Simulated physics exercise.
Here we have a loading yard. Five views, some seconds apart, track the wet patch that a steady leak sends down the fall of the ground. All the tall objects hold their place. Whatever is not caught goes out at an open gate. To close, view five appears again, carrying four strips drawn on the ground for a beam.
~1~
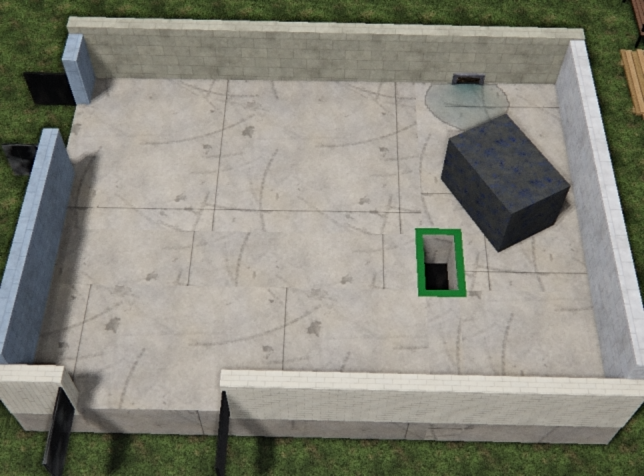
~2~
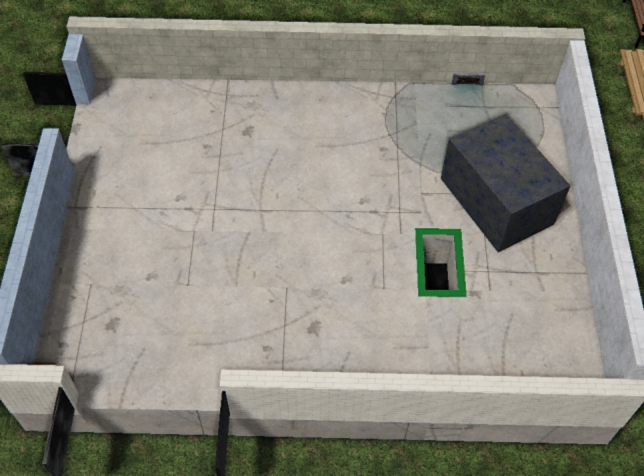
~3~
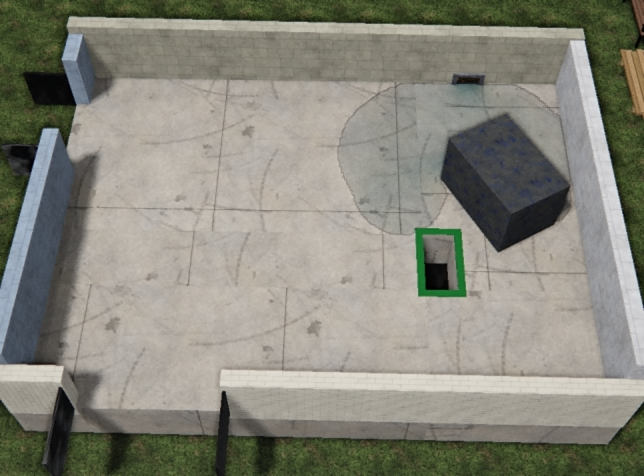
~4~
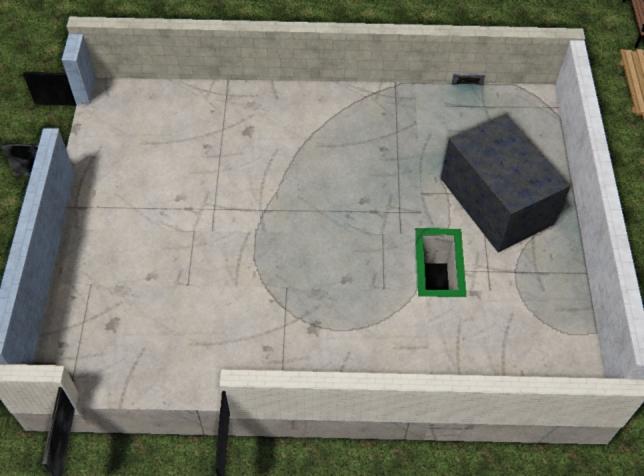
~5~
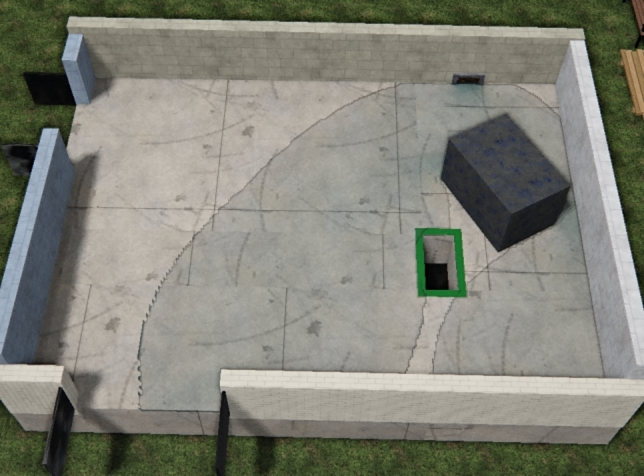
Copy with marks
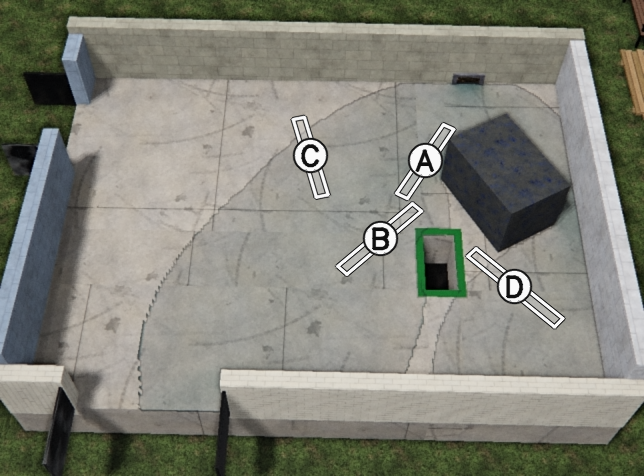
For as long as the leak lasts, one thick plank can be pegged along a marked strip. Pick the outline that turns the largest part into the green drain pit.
A works best here.
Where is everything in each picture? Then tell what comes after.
In the first picture, outfall at (468, 79); green drain pit at (440, 262); open gate at (153, 394); open gate at (83, 138); front seen at (450, 120), 2 % of the ground wet; green drain pit still dry.
In the second picture, front seen at (417, 158), 9 % of the ground wet; green drain pit still dry.
In the third picture, front seen at (380, 220), 17 % of the ground wet; green drain pit still dry.
In the fourth picture, front seen at (333, 327), 32 % of the ground wet; green drain pit still dry.
In the fifth picture, front seen at (162, 335), 54 % of the ground wet; green drain pit taking water.
On the marked copy, A from (401, 195) to (448, 127); B from (342, 270) to (416, 207); C from (298, 118) to (322, 195); D from (471, 252) to (558, 322).
If A is chosen, about 14 % of the stream goes into the green drain pit, about 85 % out by the gates.
If B is chosen, about 5 % of the stream goes into the green drain pit, about 94 % out by the gates.
If C is chosen, about 3 % of the stream goes into the green drain pit, about 97 % out by the gates.
If D is chosen, about 6 % of the stream goes into the green drain pit, about 93 % out by the gates.
